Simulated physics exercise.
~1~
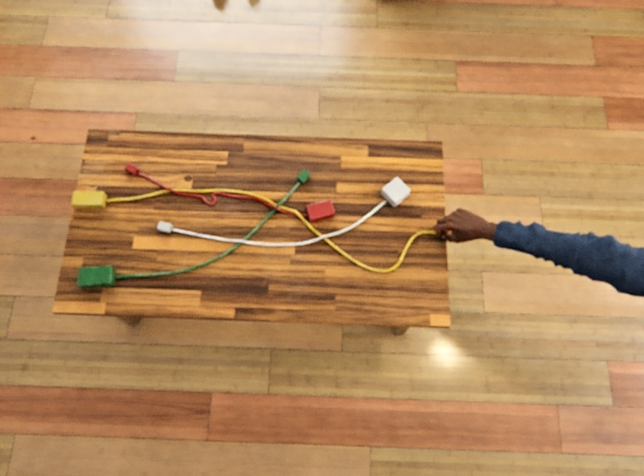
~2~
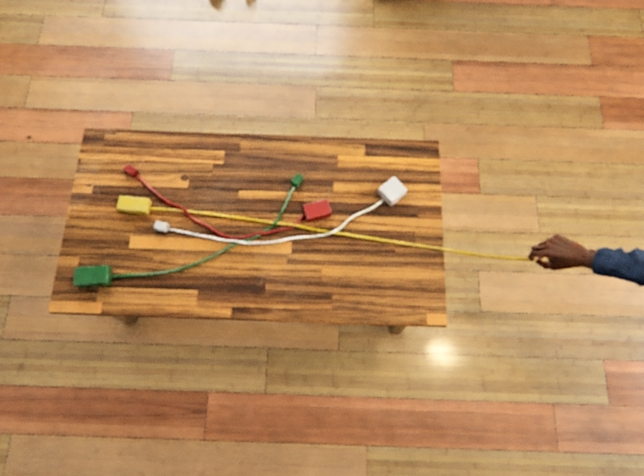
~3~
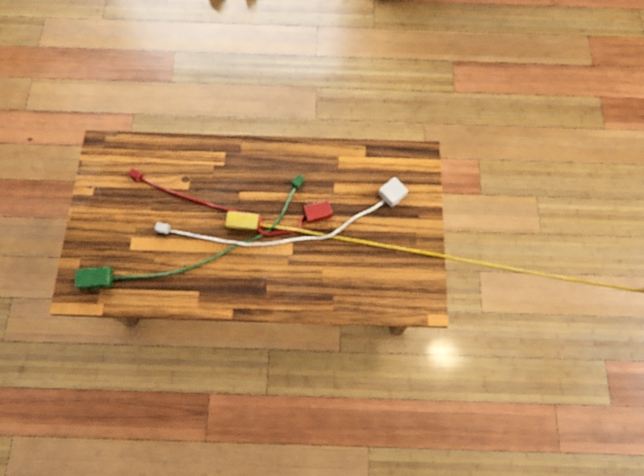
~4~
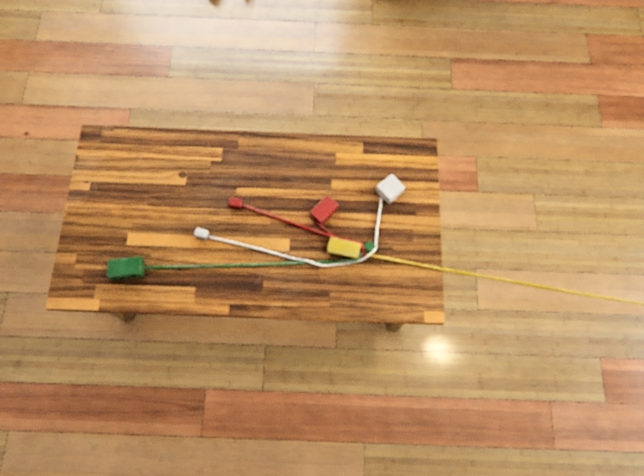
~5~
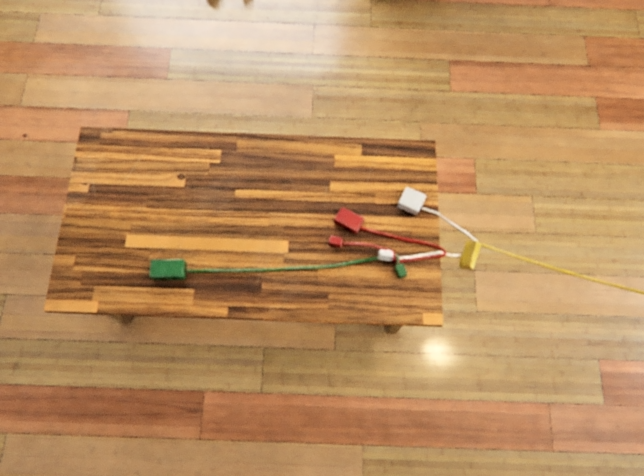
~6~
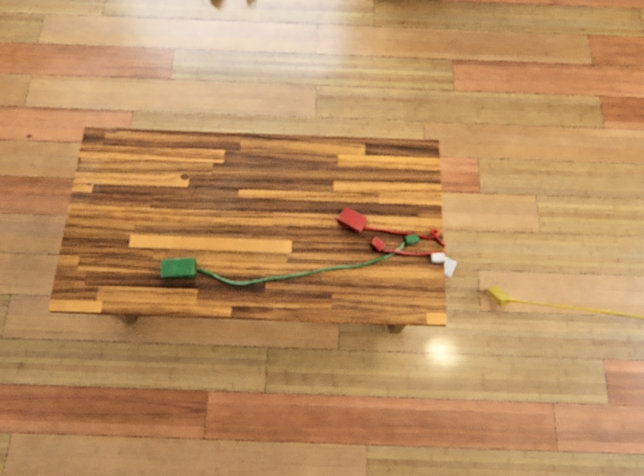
On a striped wooden desk standing on a plank floor, four leads in yellow, green, red and white lie tangled across one another. A dark-skinned hand in a blue sleeve grips the end of the yellow lead and pulls it to the right, soon passing out of view. The yellow charger slides under the pull into the middle of the tangle, then drags the other leads rightwards with it. It goes over the right edge, the rest bunching up behind. Finally the yellow lead is clear of the desk, the green and red chargers have shifted right, and the white lead is gathered at the edge.
